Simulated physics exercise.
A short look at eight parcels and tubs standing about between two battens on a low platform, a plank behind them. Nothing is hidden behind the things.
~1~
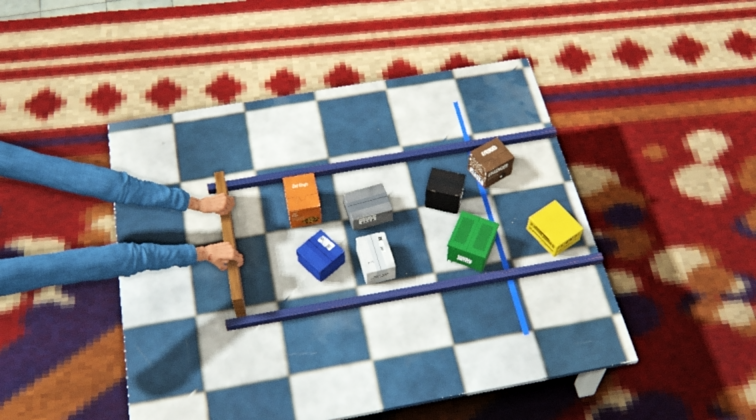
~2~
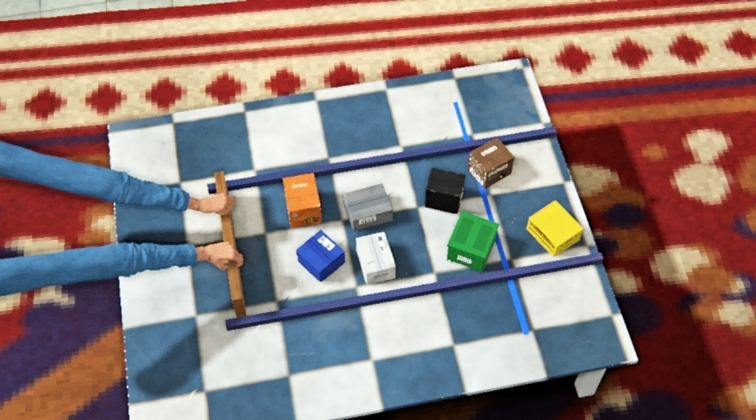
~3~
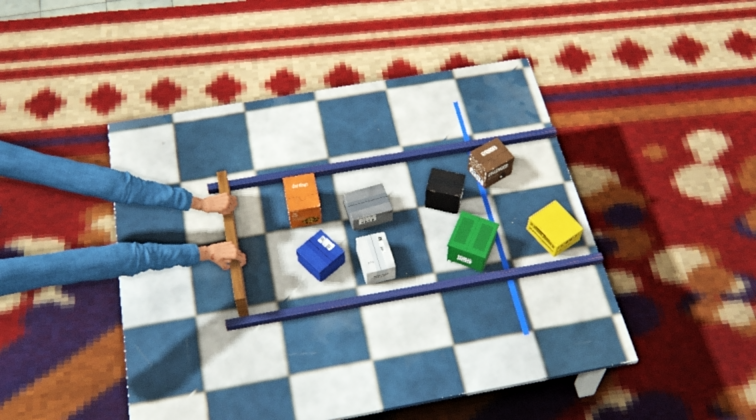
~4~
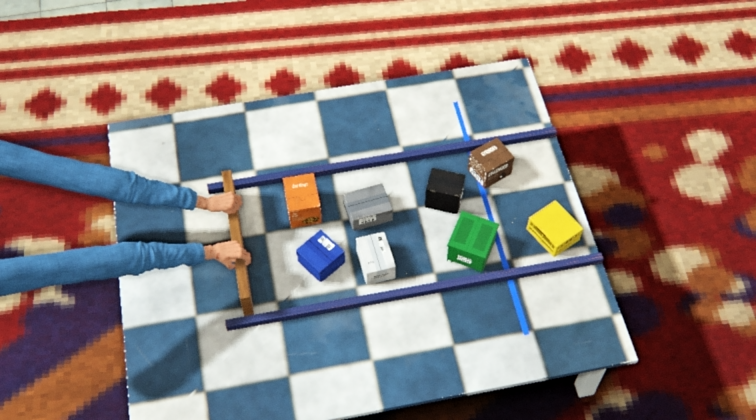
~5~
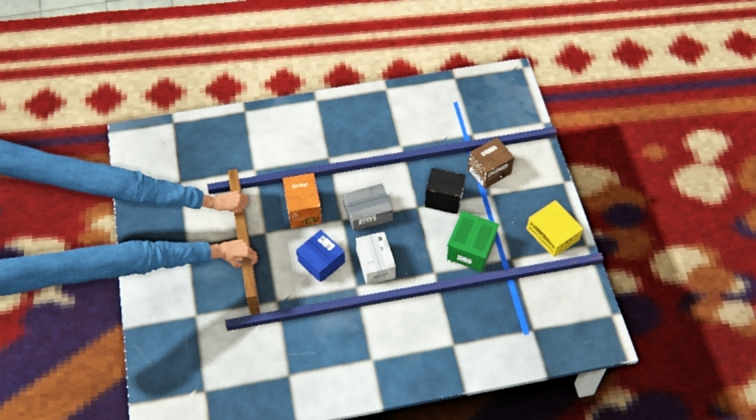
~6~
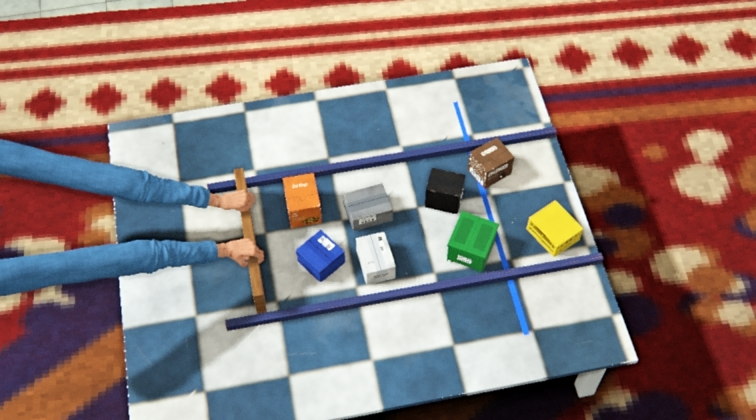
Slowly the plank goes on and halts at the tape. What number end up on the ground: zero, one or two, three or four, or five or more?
The number that fall off is one or two.
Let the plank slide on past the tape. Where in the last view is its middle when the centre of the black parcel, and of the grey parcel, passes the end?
At (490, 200) for the black parcel; at (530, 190) for the grey parcel.
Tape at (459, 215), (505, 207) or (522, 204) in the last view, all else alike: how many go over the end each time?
It would be 0, 3 and 3.
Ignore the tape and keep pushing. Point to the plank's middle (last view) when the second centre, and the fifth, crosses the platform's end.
About (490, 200), then (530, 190).
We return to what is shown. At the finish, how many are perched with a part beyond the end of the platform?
It comes to 2.
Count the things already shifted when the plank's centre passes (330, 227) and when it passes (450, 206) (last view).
By then 4, and 8.
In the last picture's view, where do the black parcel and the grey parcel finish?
The black parcel at (574, 185), the grey parcel at (535, 190).
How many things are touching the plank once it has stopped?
It touches 2.
Early on, none off yet; yellow crate at rest near (555, 229); brown box at rest near (491, 163); green tote at rest near (472, 242).
Finally, the number that fall off is one or two; lost, yellow crate.
